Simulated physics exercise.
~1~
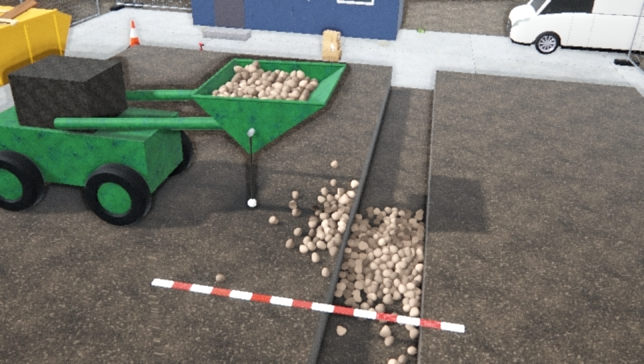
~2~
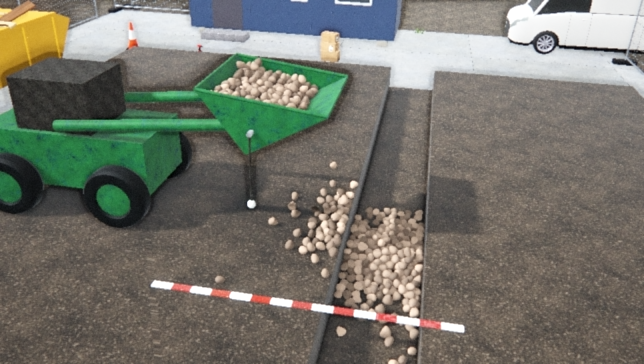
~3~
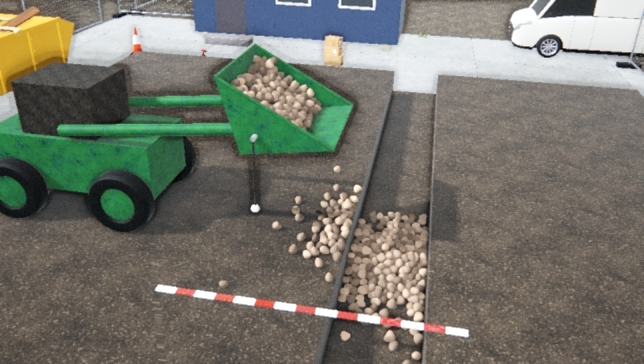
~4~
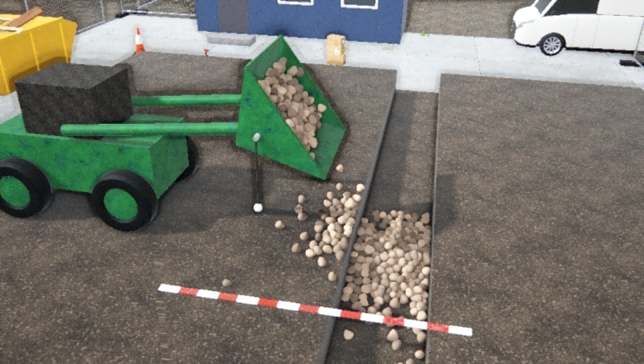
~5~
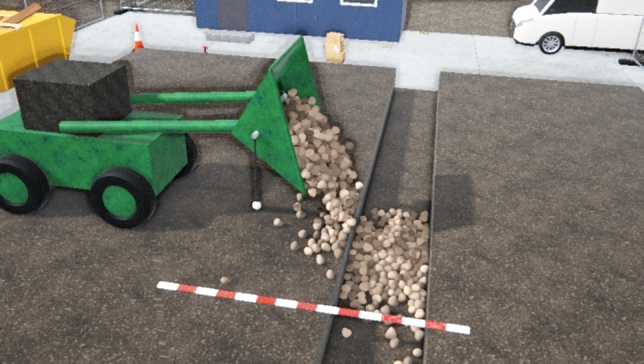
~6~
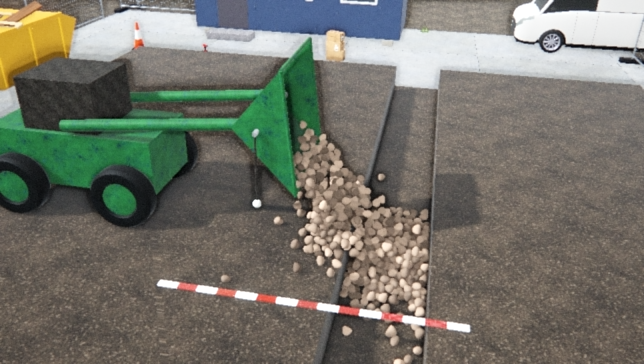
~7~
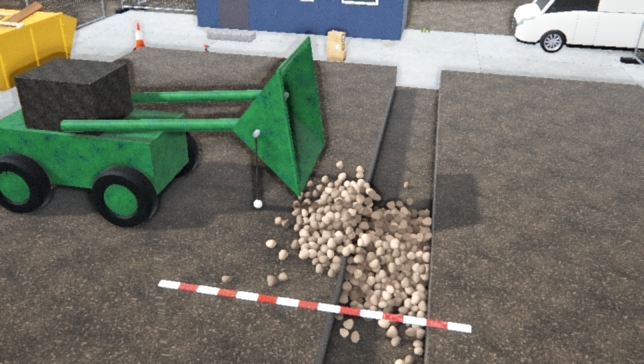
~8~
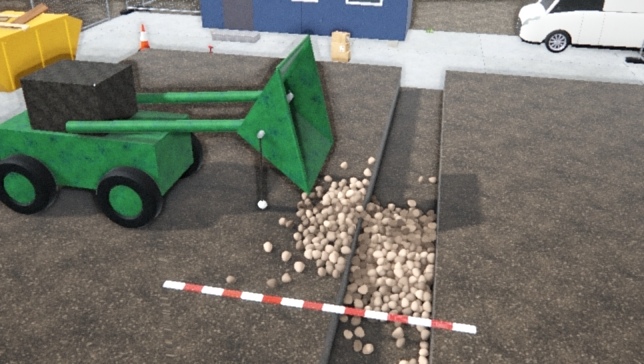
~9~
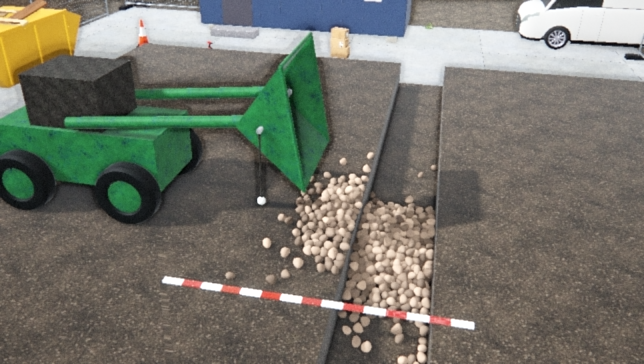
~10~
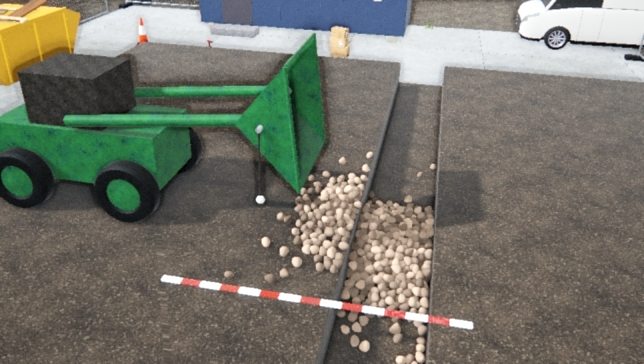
A green loader tips its bucket, spilling pale stones into the trench and beside it.
